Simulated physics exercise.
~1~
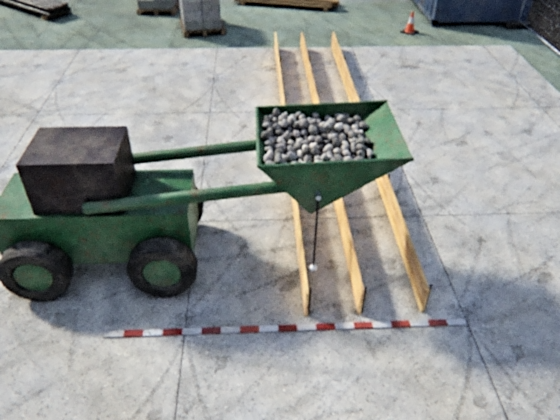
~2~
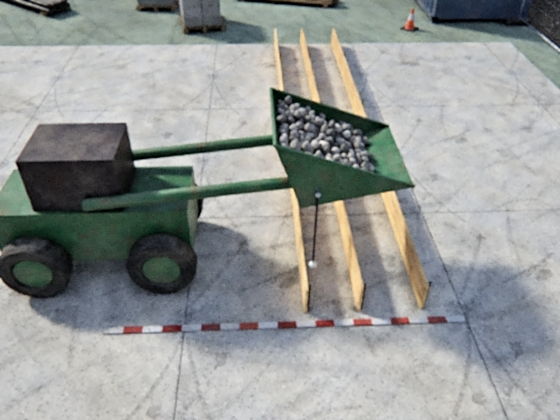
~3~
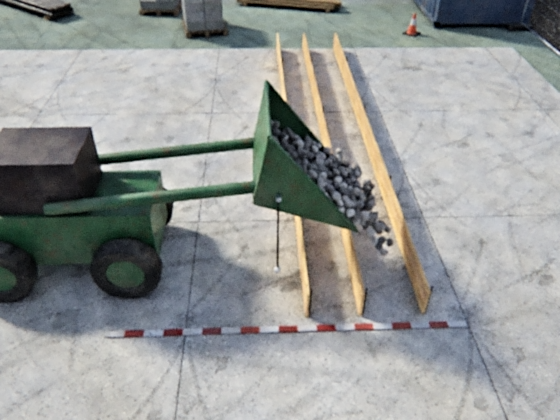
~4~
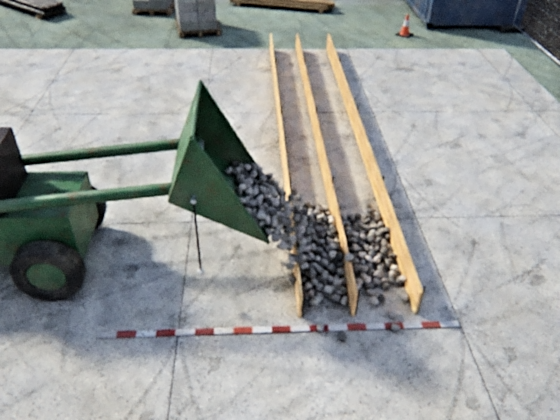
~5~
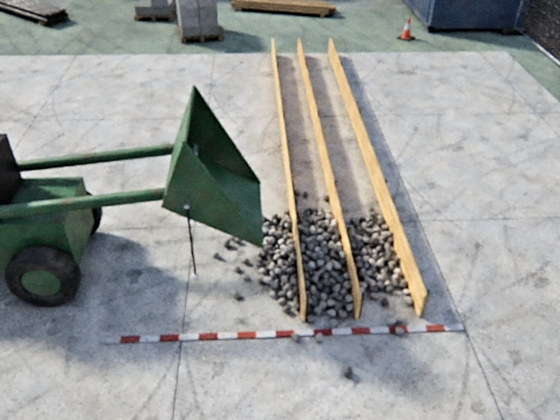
A green loader tips its bucket while backing left, spilling grey stones around the wooden boards.
